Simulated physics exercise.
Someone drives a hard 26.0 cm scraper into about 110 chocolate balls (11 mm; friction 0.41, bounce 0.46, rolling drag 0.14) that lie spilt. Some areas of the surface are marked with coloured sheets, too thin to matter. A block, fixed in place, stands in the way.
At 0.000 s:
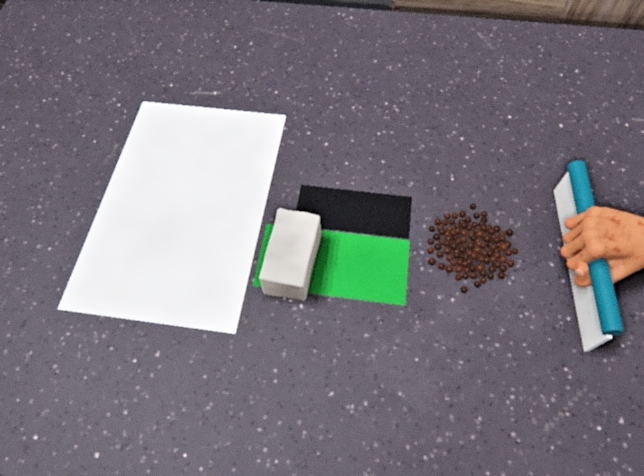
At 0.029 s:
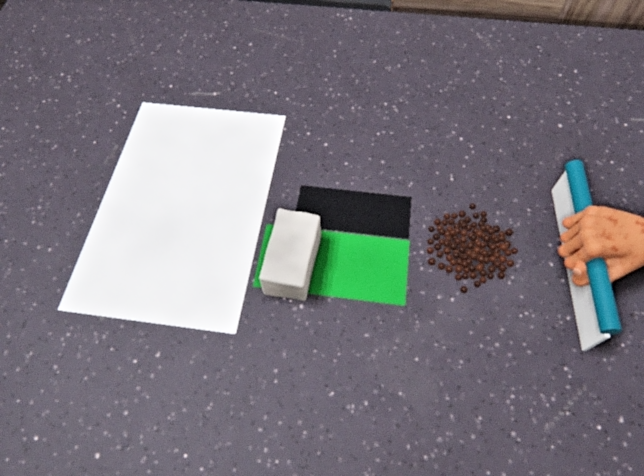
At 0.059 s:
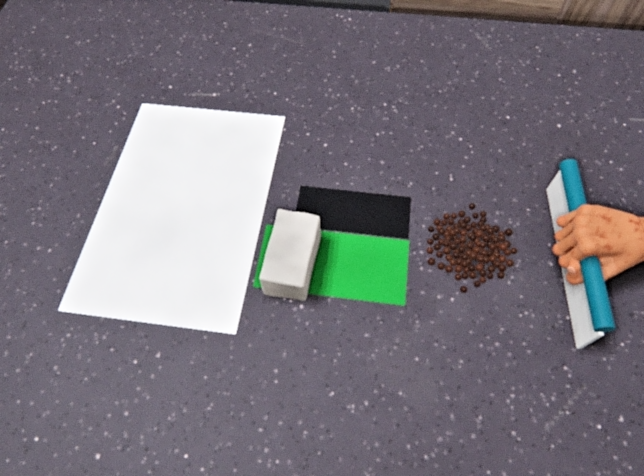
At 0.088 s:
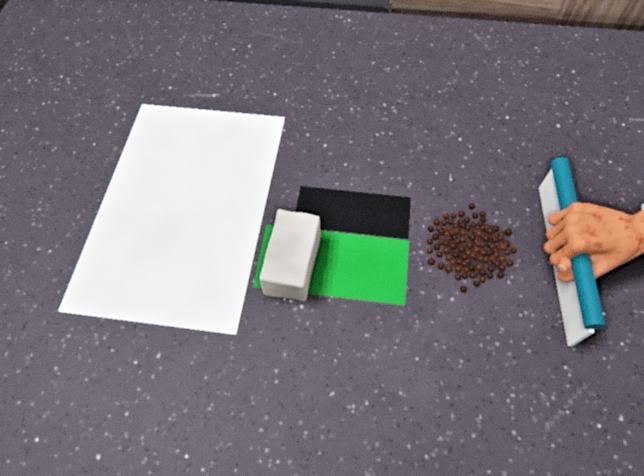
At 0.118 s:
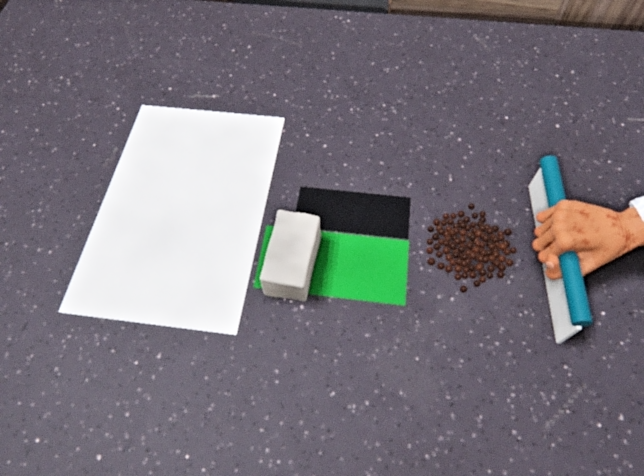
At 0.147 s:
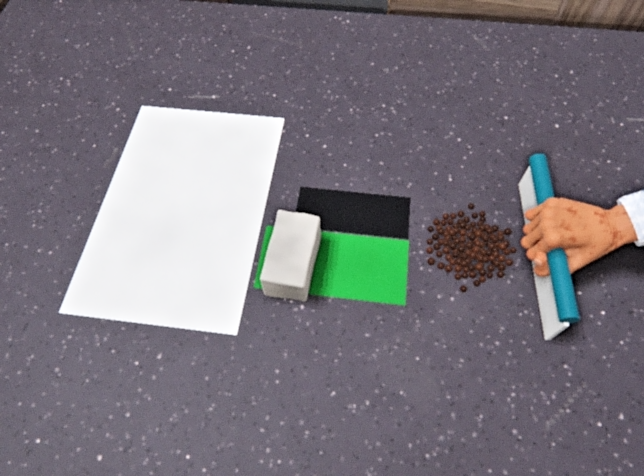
The clip opens on a speckled dark surface with white, black and green mats, a pale block and a pile of small brown balls. A hand at the right grips a blue-handled scraper and slides it a short way left, narrowing the gap while the balls stay still.
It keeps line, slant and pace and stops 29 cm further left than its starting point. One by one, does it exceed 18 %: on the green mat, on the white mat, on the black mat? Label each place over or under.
For green mat: Over. For white mat: Under. For black mat: Over.
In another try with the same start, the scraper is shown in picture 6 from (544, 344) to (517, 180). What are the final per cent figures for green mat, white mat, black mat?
Final shares - green mat: 45%, white mat: 5%, black mat: 15%.
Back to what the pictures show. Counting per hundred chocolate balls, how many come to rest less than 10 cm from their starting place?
Roughly 0 %.
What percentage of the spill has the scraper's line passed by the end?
About 0 per cent.
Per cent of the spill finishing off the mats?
Around 25 in a hundred.
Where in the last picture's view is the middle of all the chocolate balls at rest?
The middle sits near pixel (337, 229).
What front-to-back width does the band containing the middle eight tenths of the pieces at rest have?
Close to 18 cm from front to back.
Then, at 0.40 s, scraper 18 cm from its start, spill 15 cm wide; green mat 5 %, black mat 5 %, off the mats 90 %.
After 0.65 s, scraper 29 cm from its start, spill 20 cm wide; green mat 40 %, black mat 40 %, off the mats 20 %.
Then, at 0.86 s, scraper 29 cm from its start, spill 21 cm wide; green mat 40 %, black mat 40 %, off the mats 25 %.
In the end, at 1.2 s, green mat 40 %, black mat 35 %, white mat 0 %, off the mats 25 %.
